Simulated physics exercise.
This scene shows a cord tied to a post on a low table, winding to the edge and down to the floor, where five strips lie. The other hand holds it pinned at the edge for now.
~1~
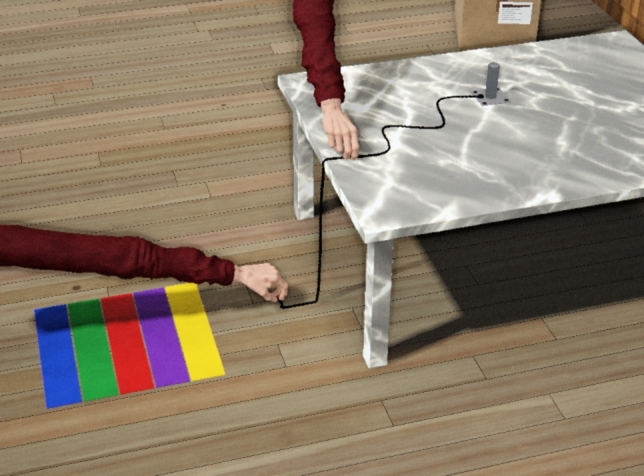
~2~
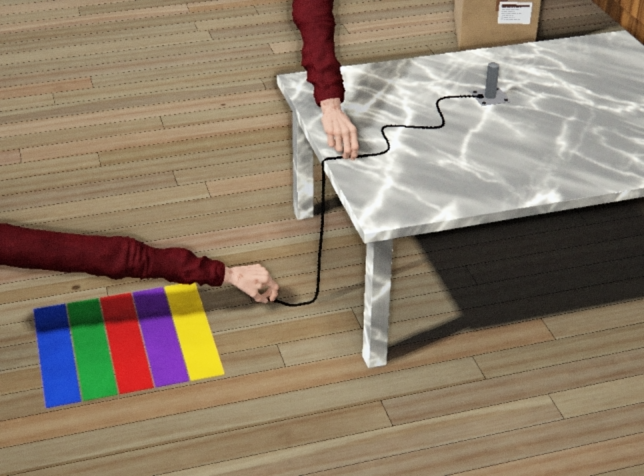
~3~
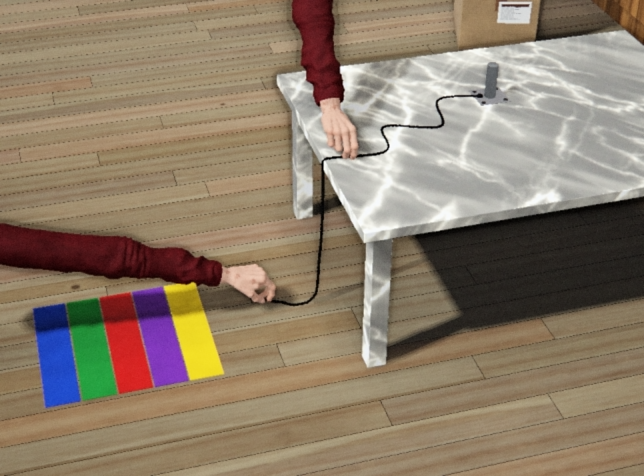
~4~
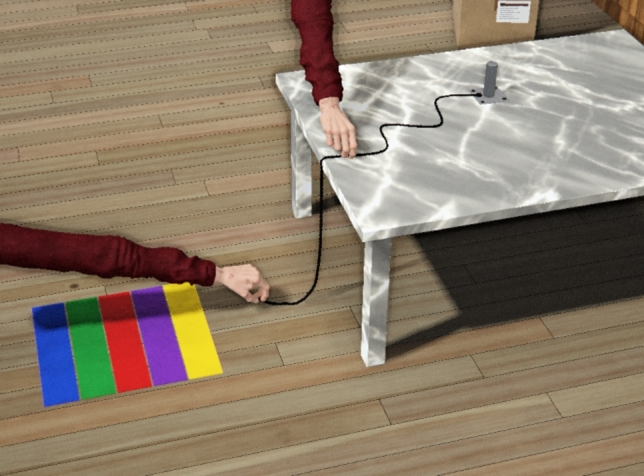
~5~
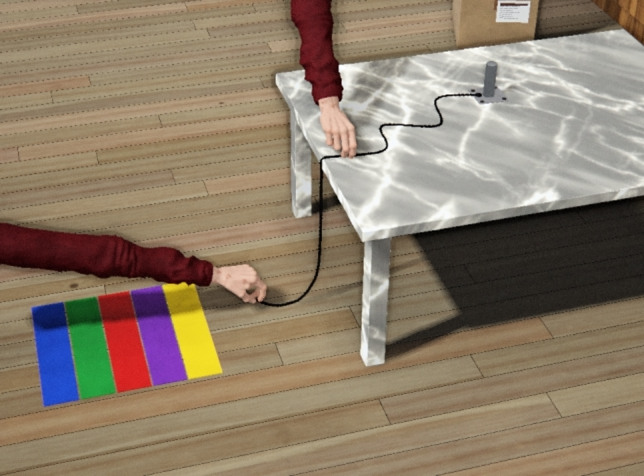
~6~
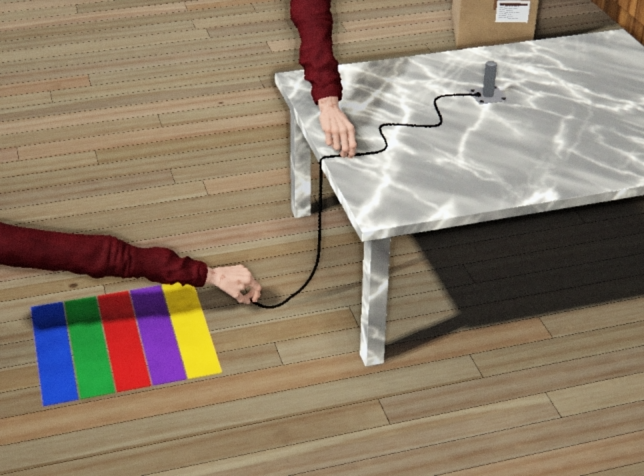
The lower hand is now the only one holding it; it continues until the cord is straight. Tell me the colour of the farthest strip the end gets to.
The farthest it gets is green.
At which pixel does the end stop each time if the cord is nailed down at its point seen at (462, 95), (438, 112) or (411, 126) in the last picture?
Approximately (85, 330), (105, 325) and (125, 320), respectively.
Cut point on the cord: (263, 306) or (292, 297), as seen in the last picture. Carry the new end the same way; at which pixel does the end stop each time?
The pixels are close to (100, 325) and (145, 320), one per try.
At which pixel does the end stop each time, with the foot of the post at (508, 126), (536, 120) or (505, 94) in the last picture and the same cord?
Places per try: (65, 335); (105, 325); (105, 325).
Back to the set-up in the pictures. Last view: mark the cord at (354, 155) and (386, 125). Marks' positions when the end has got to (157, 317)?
Taking them in turn, (312, 187) and then (356, 137).
Soon after, end near (157, 317); over purple.
Then, end near (109, 325); over red.
At full stretch, end near (80, 330); over green. It halts on the green strip.
